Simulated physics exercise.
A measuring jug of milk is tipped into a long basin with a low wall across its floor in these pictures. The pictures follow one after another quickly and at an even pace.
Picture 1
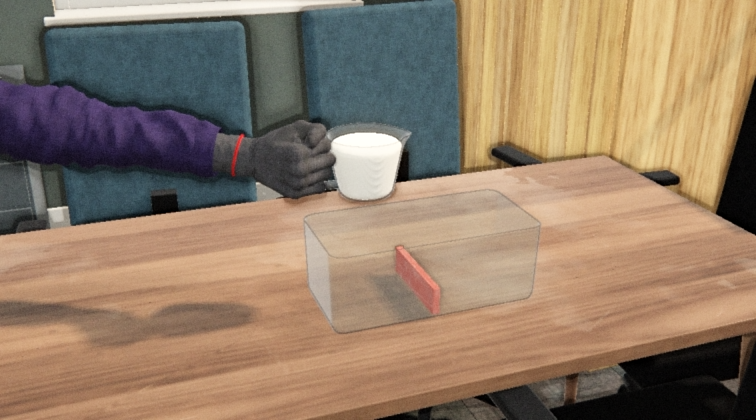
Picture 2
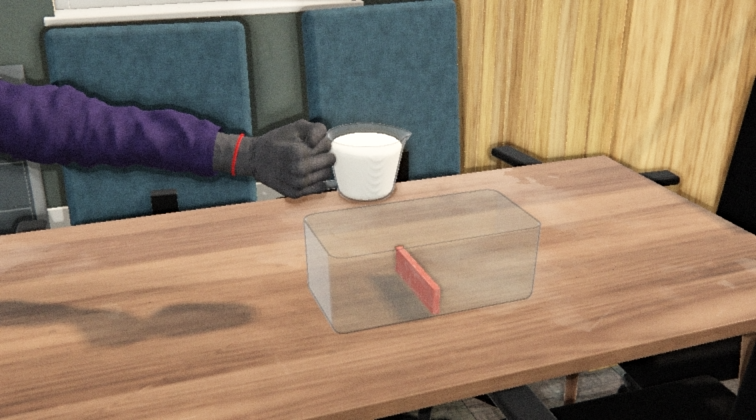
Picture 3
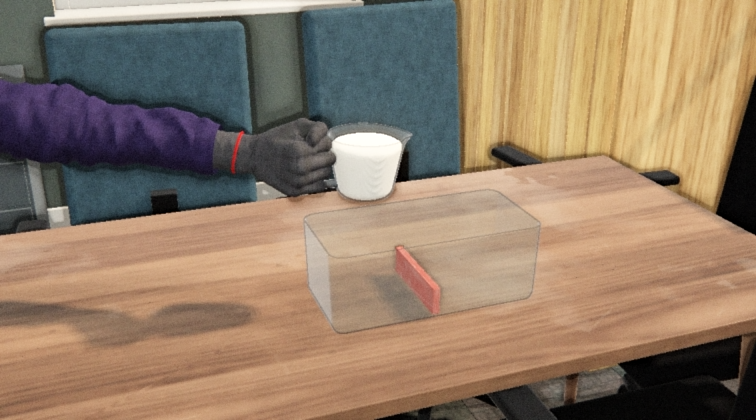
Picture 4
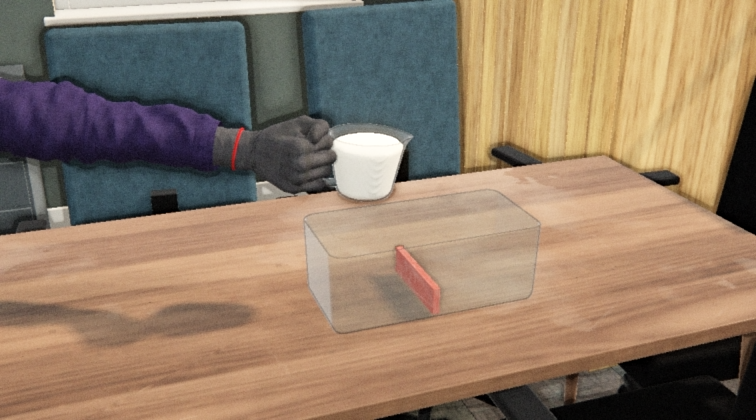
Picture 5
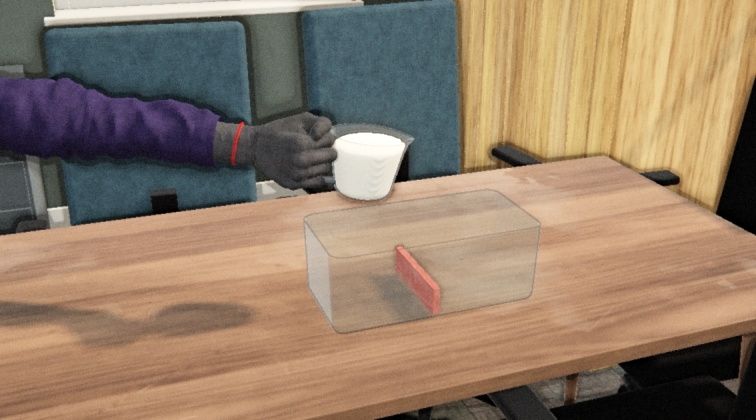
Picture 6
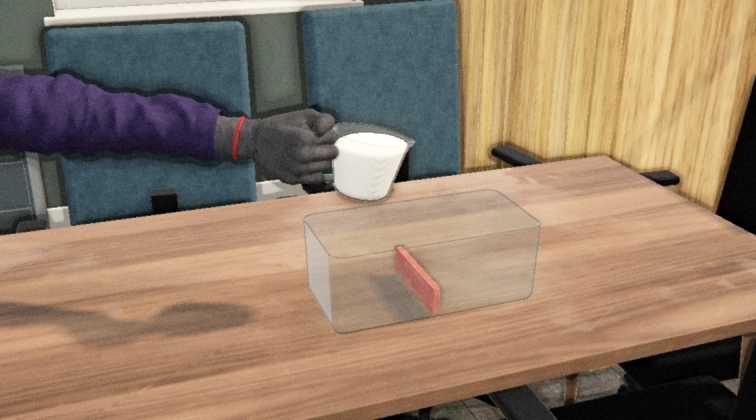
A dark-gloved hand in a purple sleeve, reaching in from the left, holds a clear jug of white milk above a wooden table, seen from slightly above by a still camera. Below the jug sits a long transparent basin with a low red wall inside, with blue chairs and pale wood panelling behind. The jug stays upright at first, then leans slightly to the right.
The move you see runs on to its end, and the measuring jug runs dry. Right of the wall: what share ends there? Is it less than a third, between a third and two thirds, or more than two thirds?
I predict a lot ends up right of the wall, past two thirds.
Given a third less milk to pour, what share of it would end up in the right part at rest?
Estimate: Around 85 per cent.
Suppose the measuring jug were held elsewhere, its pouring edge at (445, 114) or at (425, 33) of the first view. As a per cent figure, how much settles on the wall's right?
The first start yields 95 per cent, the second 90 per cent.
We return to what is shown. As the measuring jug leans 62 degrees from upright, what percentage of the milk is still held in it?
About 65 per cent.
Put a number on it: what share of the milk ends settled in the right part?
About 90 per cent.
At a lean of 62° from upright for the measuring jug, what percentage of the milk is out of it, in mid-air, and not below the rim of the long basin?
I'd say some 20 per cent.
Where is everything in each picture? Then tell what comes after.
In the first frame, it leans 0°; its right rim is at (410, 131); the milk meets the walls at (331, 147) and (398, 139); the long basin's rim runs from (316, 238) to (518, 207); the wall's top is at (417, 268).
In the second frame, it leans 0°; its right rim is at (410, 131); the milk meets the walls at (331, 147) and (398, 139).
In the third frame, it leans 2°; its right rim is at (411, 132); the milk meets the walls at (331, 146) and (399, 140).
In the fourth frame, it leans 4°; its right rim is at (412, 134); the milk meets the walls at (332, 146) and (399, 140).
In the fifth frame, it leans 7°; its right rim is at (413, 137); the milk meets the walls at (333, 147) and (402, 140).
In the sixth frame, it leans 11°; its right rim is at (414, 140); the milk meets the walls at (334, 147) and (404, 140).
A moment on, the measuring jug is tipped part way and 67 per cent is still to pour, 0 is left of the wall and 14 right of it.
Next, the measuring jug is tipped on its side and 12 per cent is still to pour, 4 is left of the wall and 75 right of it.
Then the measuring jug is tipped right over and 0 per cent is still to pour, 10 is left of the wall and 89 right of it.
Later the measuring jug is tipped right over and 0 per cent is still to pour, 10 is left of the wall and 89 right of it.
At rest 10 per cent lies left of the wall, 89 right of it and 0 outside.
